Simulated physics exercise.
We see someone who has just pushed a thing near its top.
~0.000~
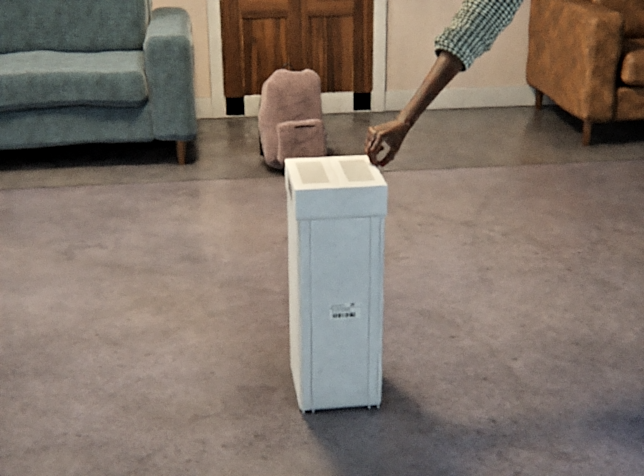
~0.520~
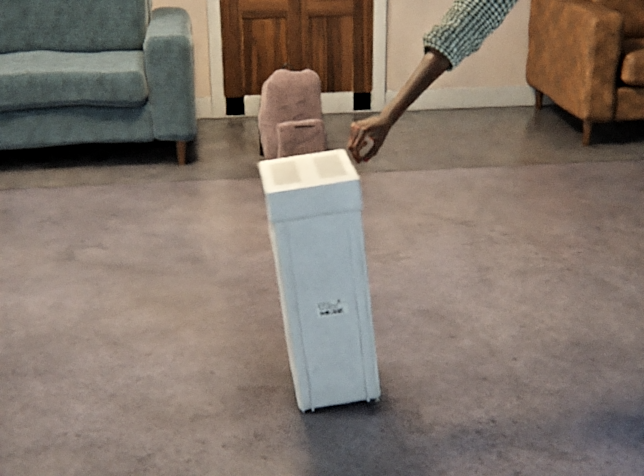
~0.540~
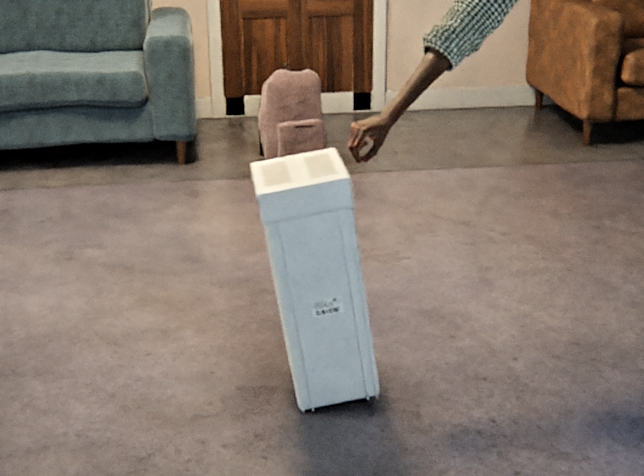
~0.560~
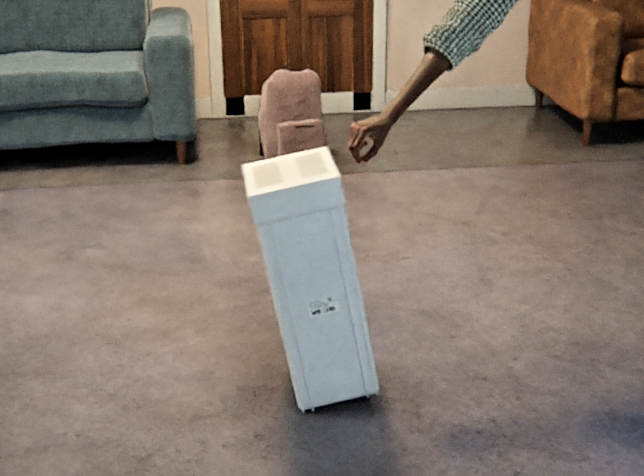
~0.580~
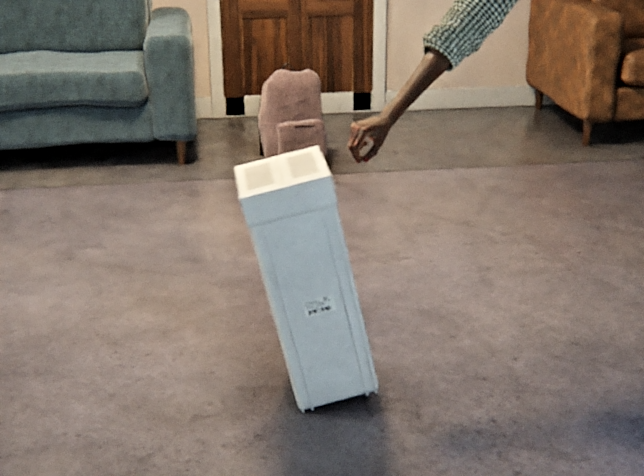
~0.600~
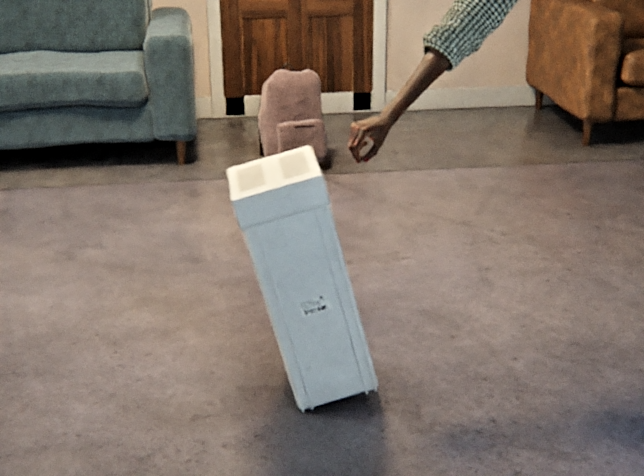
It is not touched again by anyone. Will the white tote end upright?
Well, the white tote simply overturns.
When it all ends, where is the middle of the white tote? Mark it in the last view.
It ends up close to (173, 362).
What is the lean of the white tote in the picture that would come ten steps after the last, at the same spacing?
30°.
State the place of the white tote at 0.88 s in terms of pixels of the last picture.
It should be close to (245, 291).
After 0.88 s, white tote 42° off upright near (245, 291).
At rest (1.6 s), the white tote topples, near (173, 362).
